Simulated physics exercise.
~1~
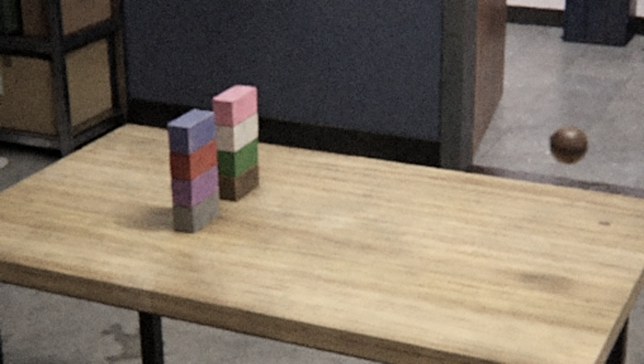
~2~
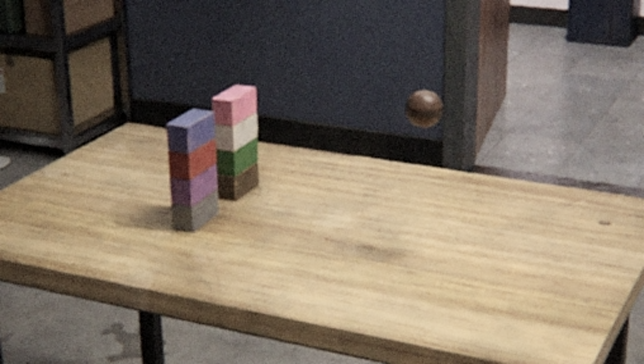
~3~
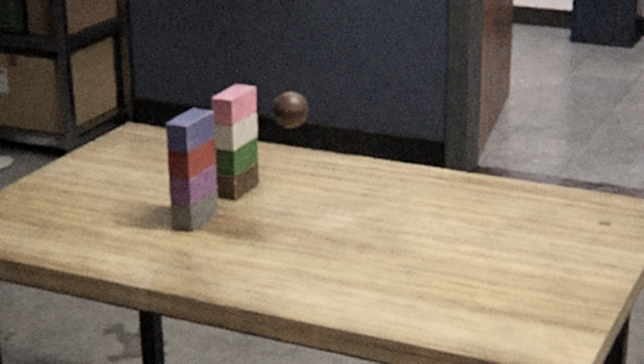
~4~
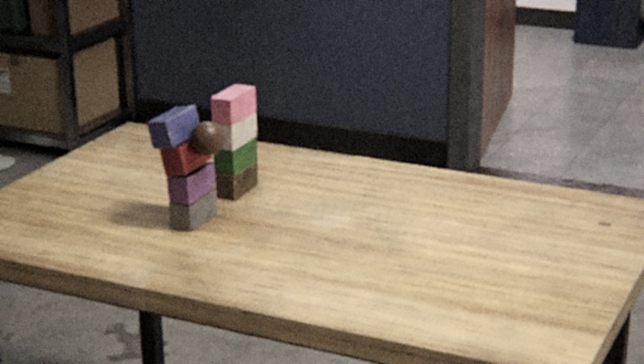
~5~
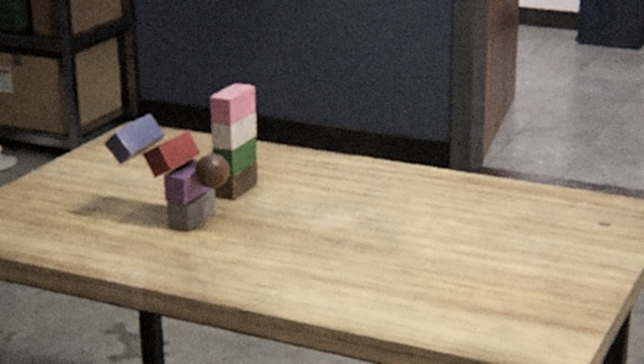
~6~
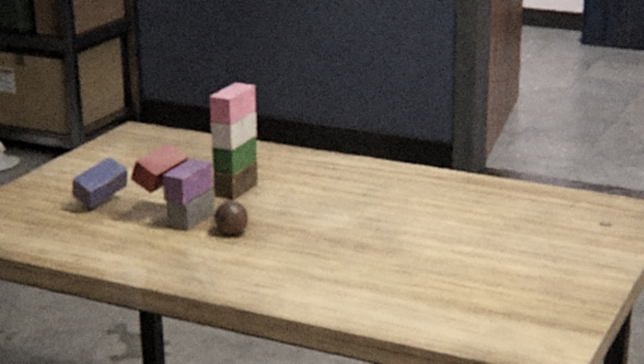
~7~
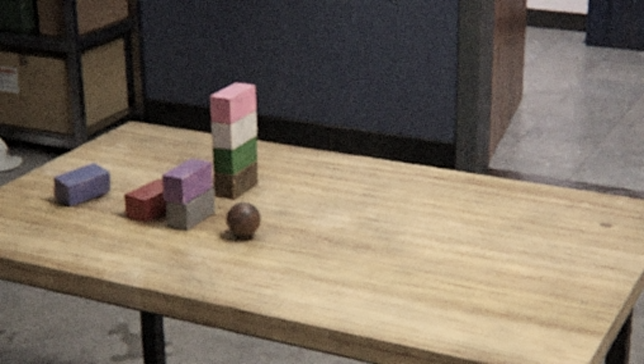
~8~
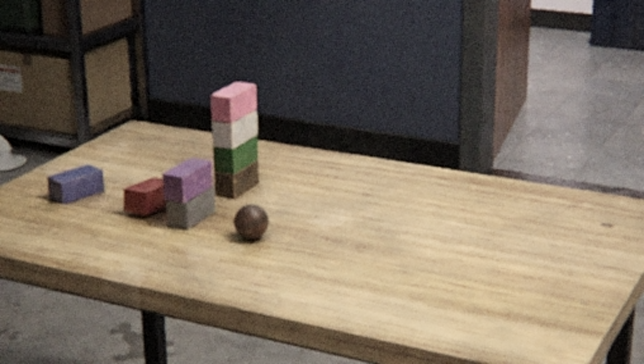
A brown ball flies in from the right above a light wooden table, seen from slightly above in a room with shelves of boxes behind. Two stacks of four blocks stand on the left side, the nearer one blue, red, purple and grey from top to bottom, the other pink, white, green and brownish black. The ball strikes the upper part of the nearer stack, knocking the blue and red blocks off to the left. It drops to the tabletop and rolls slightly right. The blue and red blocks end lying on the table, while purple stays on grey and the farther stack remains upright.
